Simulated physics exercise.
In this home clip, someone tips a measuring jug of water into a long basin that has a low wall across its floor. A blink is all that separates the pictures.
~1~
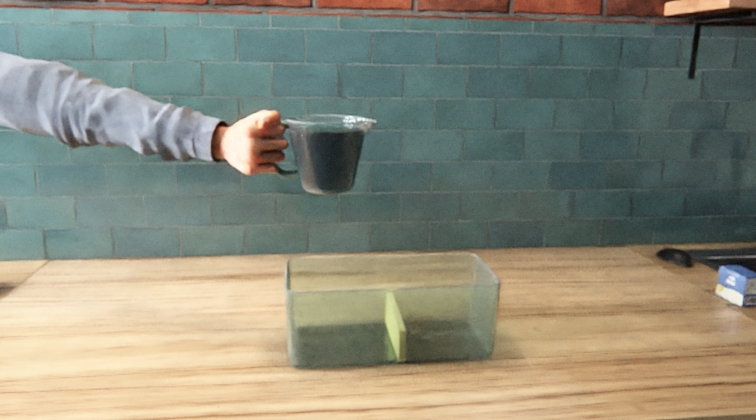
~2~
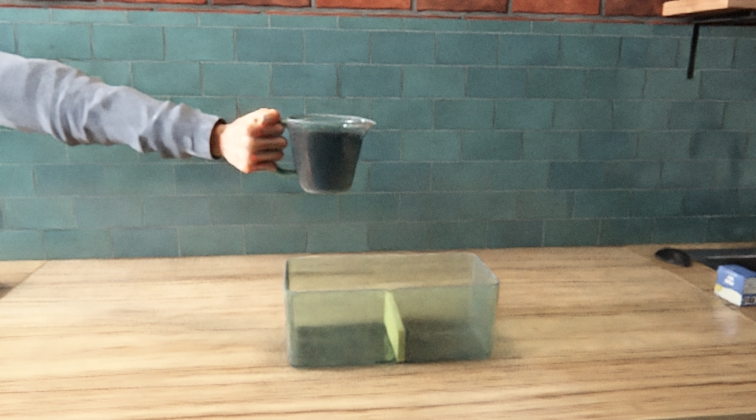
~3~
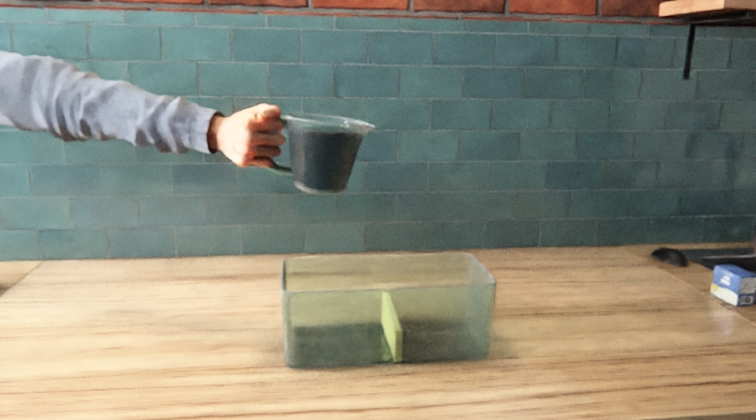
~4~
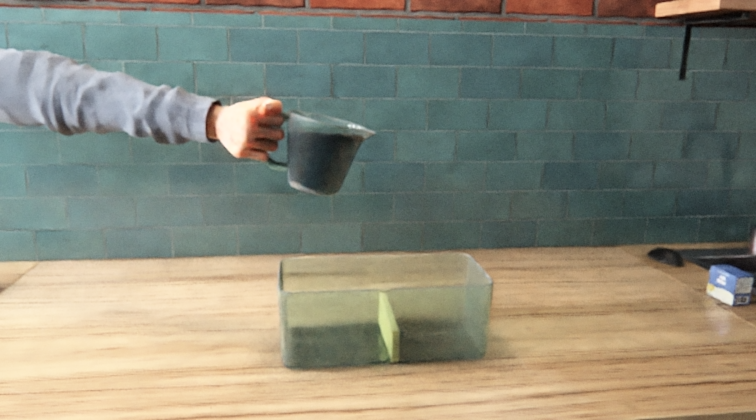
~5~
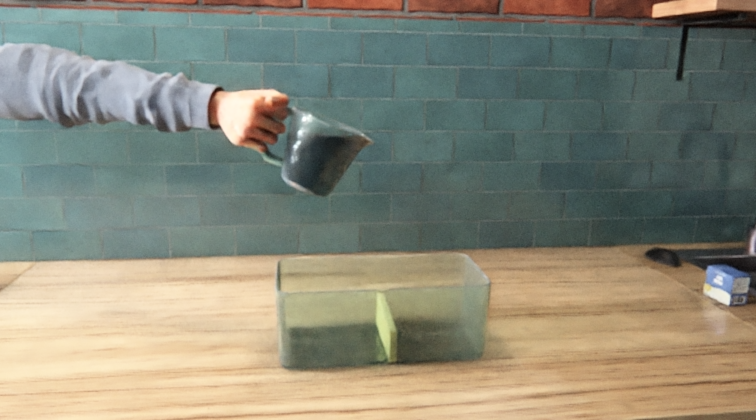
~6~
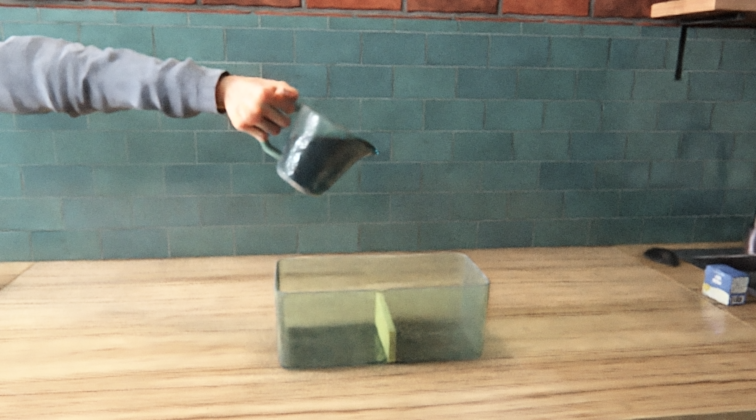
A hand gripping a clear jug of dark liquid held it upright above a long glass basin with a low greenish divider, then steadily tilted it to the right, lowering its spout.
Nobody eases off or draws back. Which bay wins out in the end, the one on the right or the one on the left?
The right bay will be the one that fills most.
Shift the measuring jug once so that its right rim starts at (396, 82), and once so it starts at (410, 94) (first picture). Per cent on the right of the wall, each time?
It would come to near 85 per cent, and then near 80 per cent.
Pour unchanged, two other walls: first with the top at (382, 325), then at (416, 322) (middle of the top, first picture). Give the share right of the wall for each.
The first placement gives around 85 percent, the second 40 percent.
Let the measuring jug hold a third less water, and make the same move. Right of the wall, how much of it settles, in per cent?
About 70 parts in a hundred, give or take.
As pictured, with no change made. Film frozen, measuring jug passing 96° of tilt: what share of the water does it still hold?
Roughly 35 %.
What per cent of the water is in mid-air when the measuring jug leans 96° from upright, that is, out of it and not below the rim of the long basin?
Roughly 35 in a hundred.
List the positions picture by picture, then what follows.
In the first picture, it leans 0°; its right rim is at (377, 121); the water meets the walls at (291, 130) and (364, 130); the long basin's rim runs from (287, 275) to (488, 269); the wall's top is at (395, 311).
In the second picture, it leans 1°; its right rim is at (376, 122); the water meets the walls at (291, 129) and (362, 130).
In the third picture, it leans 6°; its right rim is at (376, 126); the water meets the walls at (289, 128) and (362, 132).
In the fourth picture, it leans 13°; its right rim is at (375, 133); the water meets the walls at (290, 129) and (363, 134).
In the fifth picture, it leans 22°; its right rim is at (376, 142); the water meets the walls at (291, 132) and (368, 138).
In the sixth picture, it leans 33°; its right rim is at (376, 153); the water meets the walls at (290, 138) and (368, 146); 3 per cent is over the edge.
A moment on, the tilt is 96° and 36 per cent is still to pour, 0 is left of the wall and 27 right of it.
Next, the tilt is 113° and 2 per cent is still to pour, 13 is left of the wall and 75 right of it.
Then the tilt is 113° and 0 per cent is still to pour, 20 is left of the wall and 78 right of it.
Later the tilt is 113° and 0 per cent is still to pour, 20 is left of the wall and 78 right of it.
At rest 20 per cent lies left of the wall, 78 right of it and 2 outside.
